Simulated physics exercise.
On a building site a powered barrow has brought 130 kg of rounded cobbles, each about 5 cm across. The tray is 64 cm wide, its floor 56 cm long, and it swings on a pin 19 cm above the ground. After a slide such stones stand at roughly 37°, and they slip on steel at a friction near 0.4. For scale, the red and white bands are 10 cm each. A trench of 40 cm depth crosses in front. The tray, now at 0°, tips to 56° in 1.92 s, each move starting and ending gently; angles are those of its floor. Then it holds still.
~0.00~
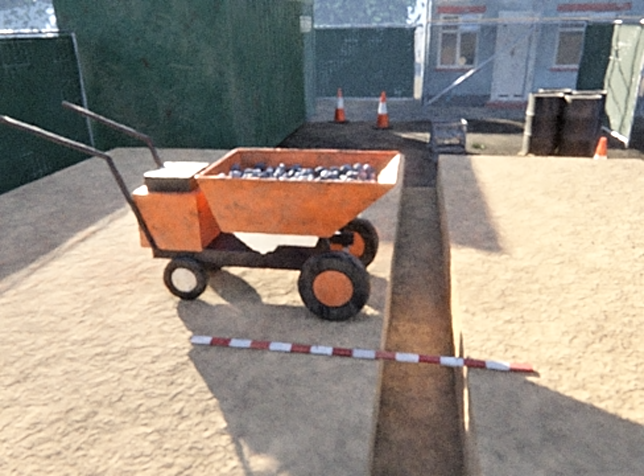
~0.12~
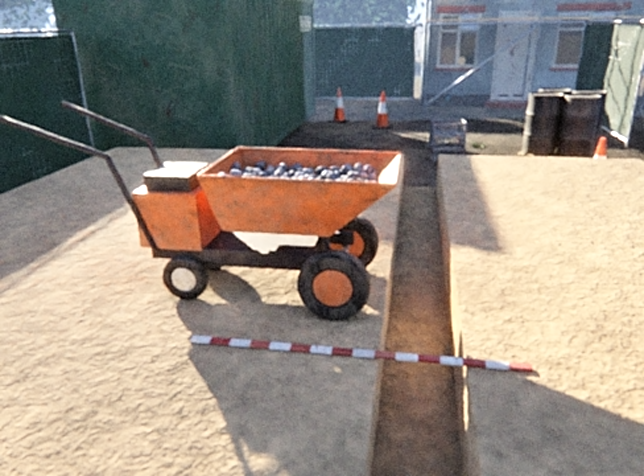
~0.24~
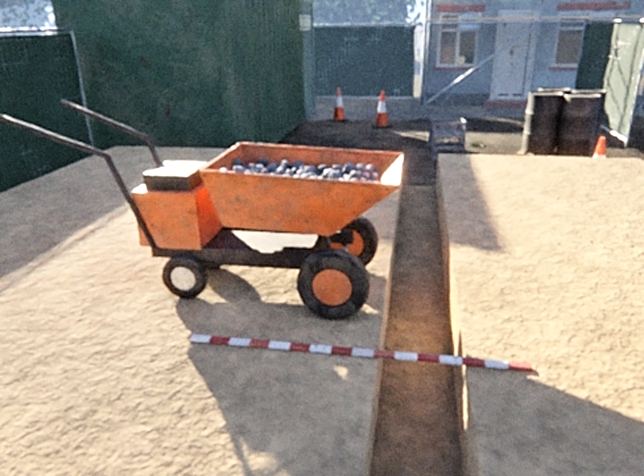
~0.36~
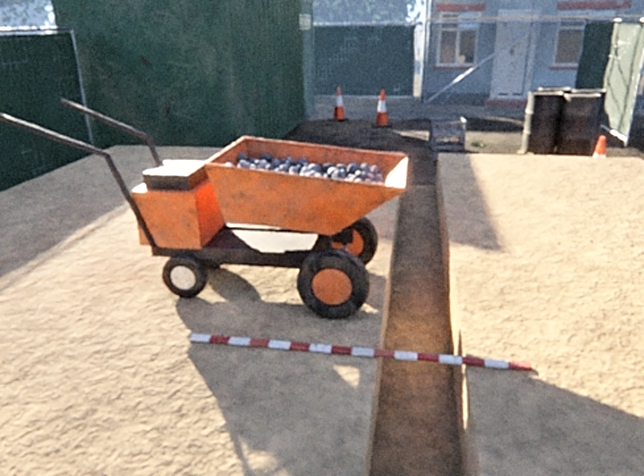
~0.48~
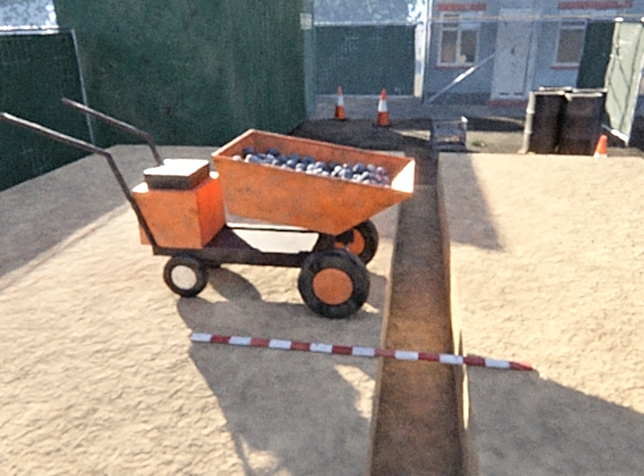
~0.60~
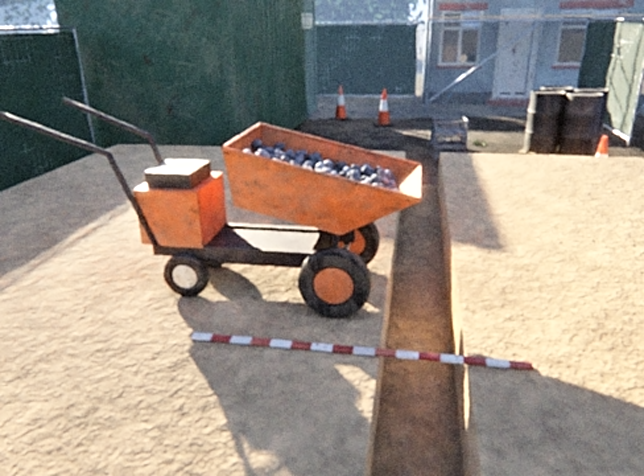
An orange tray full of dark rounded stones slowly tilts rightward on a wheeled barrow.
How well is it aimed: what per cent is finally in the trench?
Close to 29 in a hundred.
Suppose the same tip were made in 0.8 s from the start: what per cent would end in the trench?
Then about 25 per cent.
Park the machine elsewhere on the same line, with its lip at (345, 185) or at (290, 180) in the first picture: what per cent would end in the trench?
First some 85, then 75 per cent.
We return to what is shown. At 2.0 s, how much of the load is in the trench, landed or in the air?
About 0 per cent by then.
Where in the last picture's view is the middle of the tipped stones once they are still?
Around (481, 297).
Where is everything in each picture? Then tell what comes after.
The tray is at 0°, its lip at (395, 185); the top of the load is at (331, 172), in the first picture.
The tray is at 1°, its lip at (396, 185); the top of the load is at (331, 171); the stones move at 0.1 m/s on average, in the second picture.
The tray is at 2°, its lip at (399, 187); the top of the load is at (301, 168); the stones move at 0.2 m/s on average, in the third picture.
Lip at (404, 189), floor tilted 5°, highest stones at (274, 163); the stones move at 0.2 m/s on average, in the fourth picture.
The tray is at 9°, its lip at (412, 194); the top of the load is at (265, 158); the stones move at 0.3 m/s on average, in the fifth picture.
Lip at (421, 200), floor tilted 13°, highest stones at (267, 152); the stones move at 0.3 m/s on average, in the sixth picture.
After 1.4 s the floor is at 47°; 100 % in the tray; the foremost stones are at (443, 231).
After 2.0 s the floor is at 56°; 78 % in the tray, 1 % in the trench, 21 % past the trench; the foremost stones are at (516, 299).
After 2.4 s the floor is at 56°; 52 % in the tray, 2 % in the trench, 46 % past the trench; the foremost stones are at (581, 296).
After 4.3 s the floor is at 56°; 6 % in the tray, 29 % in the trench, 64 % past the trench; the foremost stones are at (623, 287).
